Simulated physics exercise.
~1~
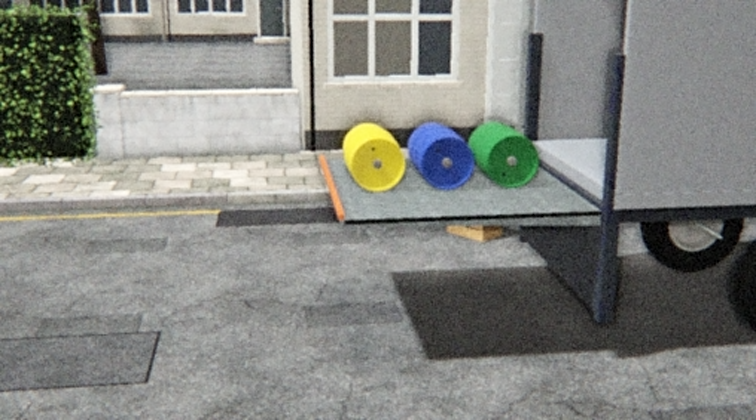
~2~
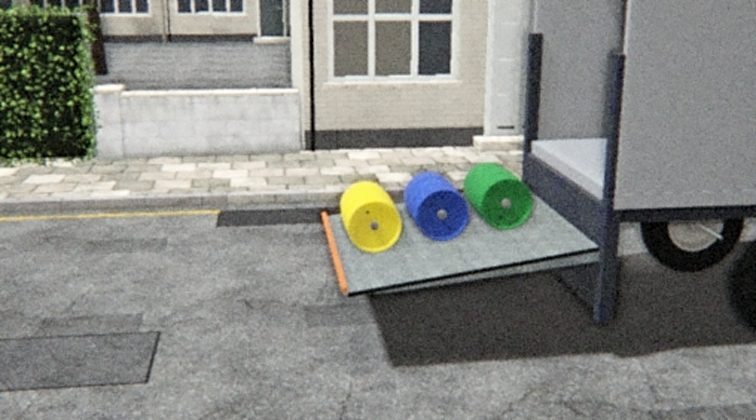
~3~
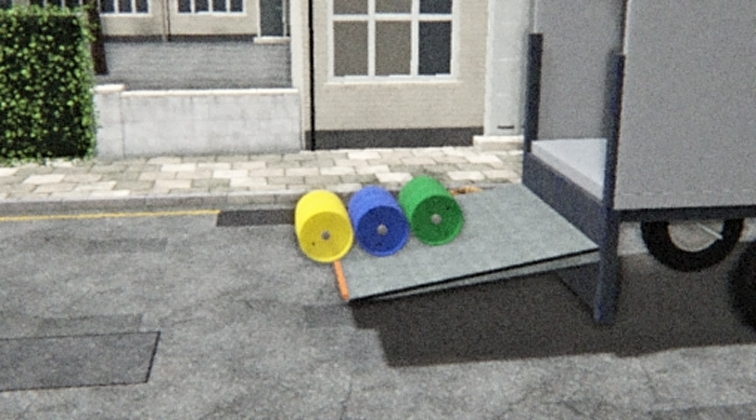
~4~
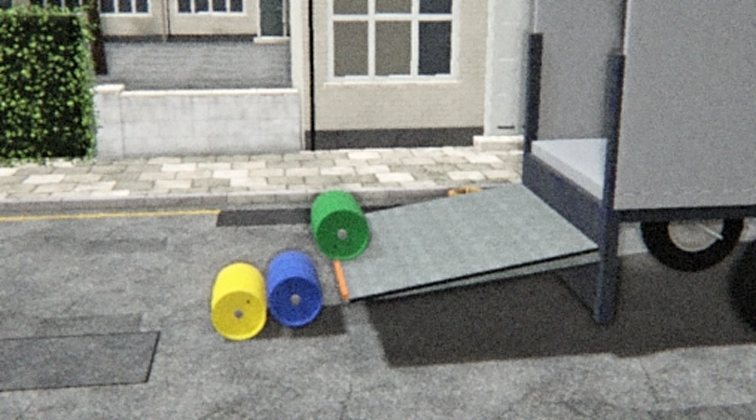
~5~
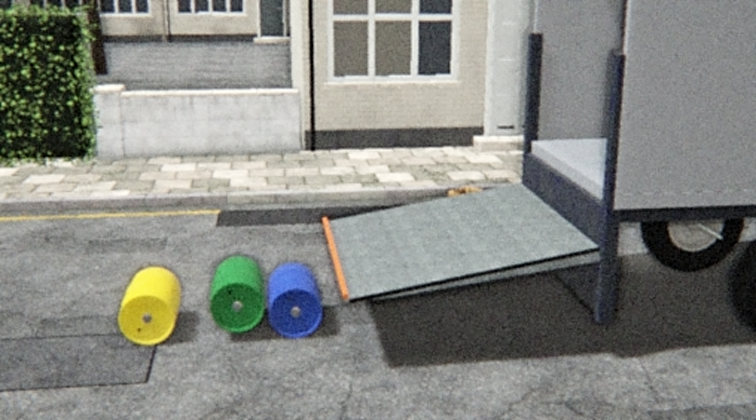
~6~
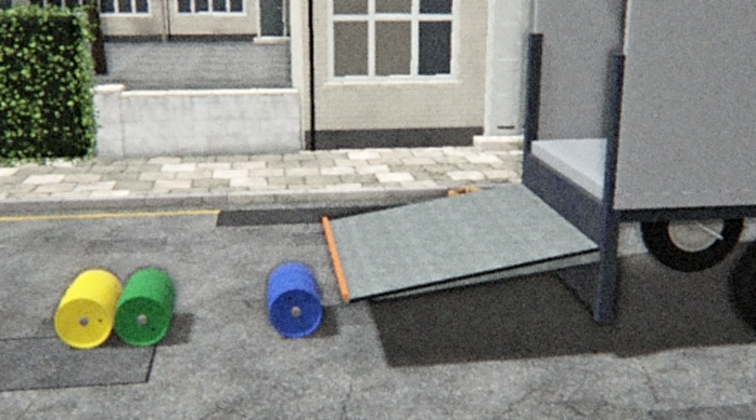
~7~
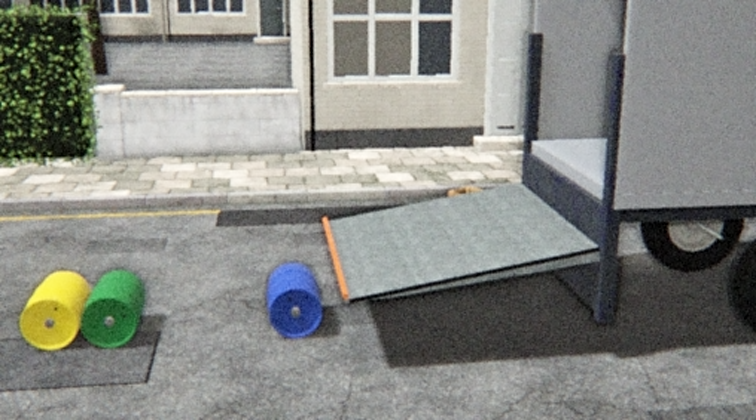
The clip opens on a yellow, a blue and a green drum lying side by side on the raised tail-lift of a truck parked in a street. The platform drops a little and tilts down towards its orange-edged left end. The drums roll left, and yellow goes over the edge first, followed by blue and then green. Blue stops on the road near the lift, while green lands beyond it and rolls on after yellow. At the end, yellow and green sit close together at the far left, blue rests alone, and the tilted platform is empty.
